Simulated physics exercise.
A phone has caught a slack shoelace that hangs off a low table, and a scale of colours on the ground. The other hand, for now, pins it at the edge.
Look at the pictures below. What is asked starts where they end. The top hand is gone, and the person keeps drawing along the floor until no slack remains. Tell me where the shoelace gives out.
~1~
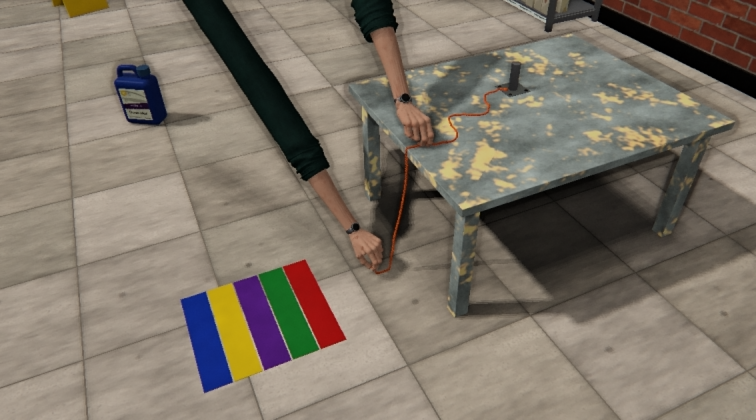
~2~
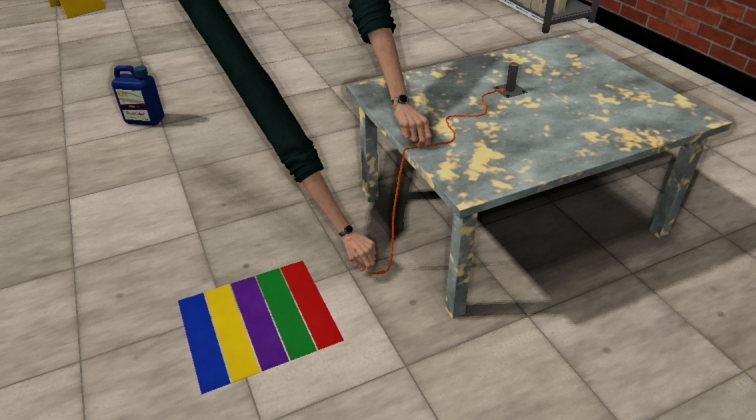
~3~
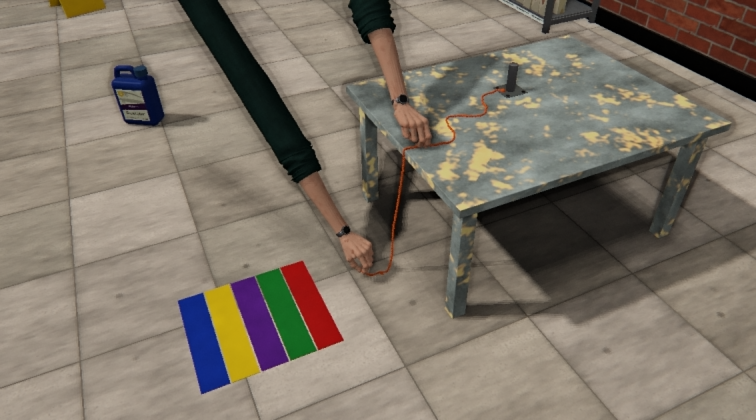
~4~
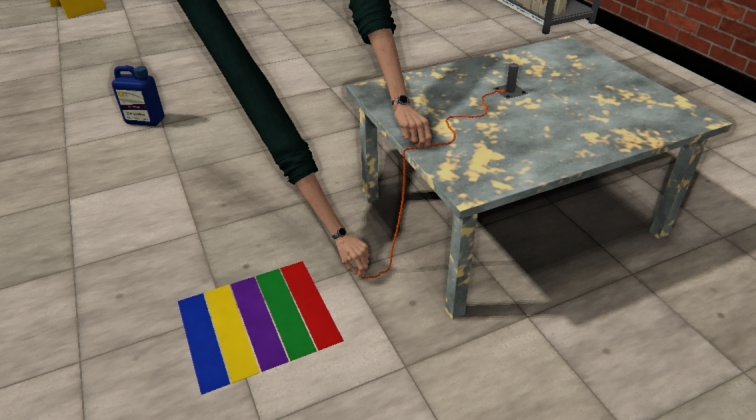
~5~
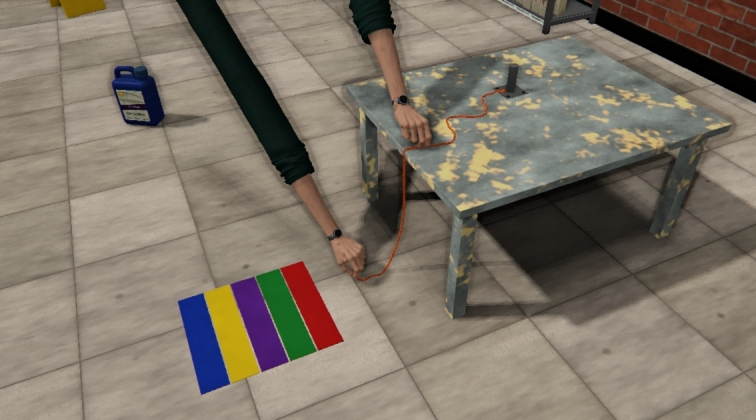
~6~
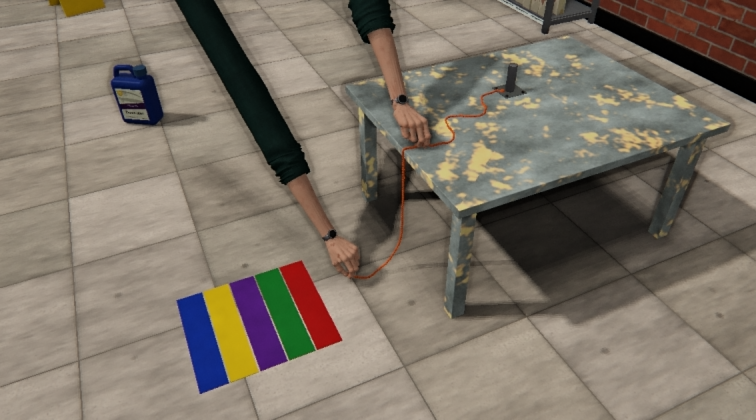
It gives out over the yellow strip.
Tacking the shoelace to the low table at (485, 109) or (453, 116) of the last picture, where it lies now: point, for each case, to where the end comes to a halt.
Try one gives (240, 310); try two gives (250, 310).
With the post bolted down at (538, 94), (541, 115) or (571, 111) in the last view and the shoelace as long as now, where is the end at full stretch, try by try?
Places per try: (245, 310); (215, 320); (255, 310).
A little later, end near (265, 304); over purple.
Next, end near (236, 314); over yellow.
When it is tight, end near (219, 319); over yellow. It gets as far as the yellow strip.
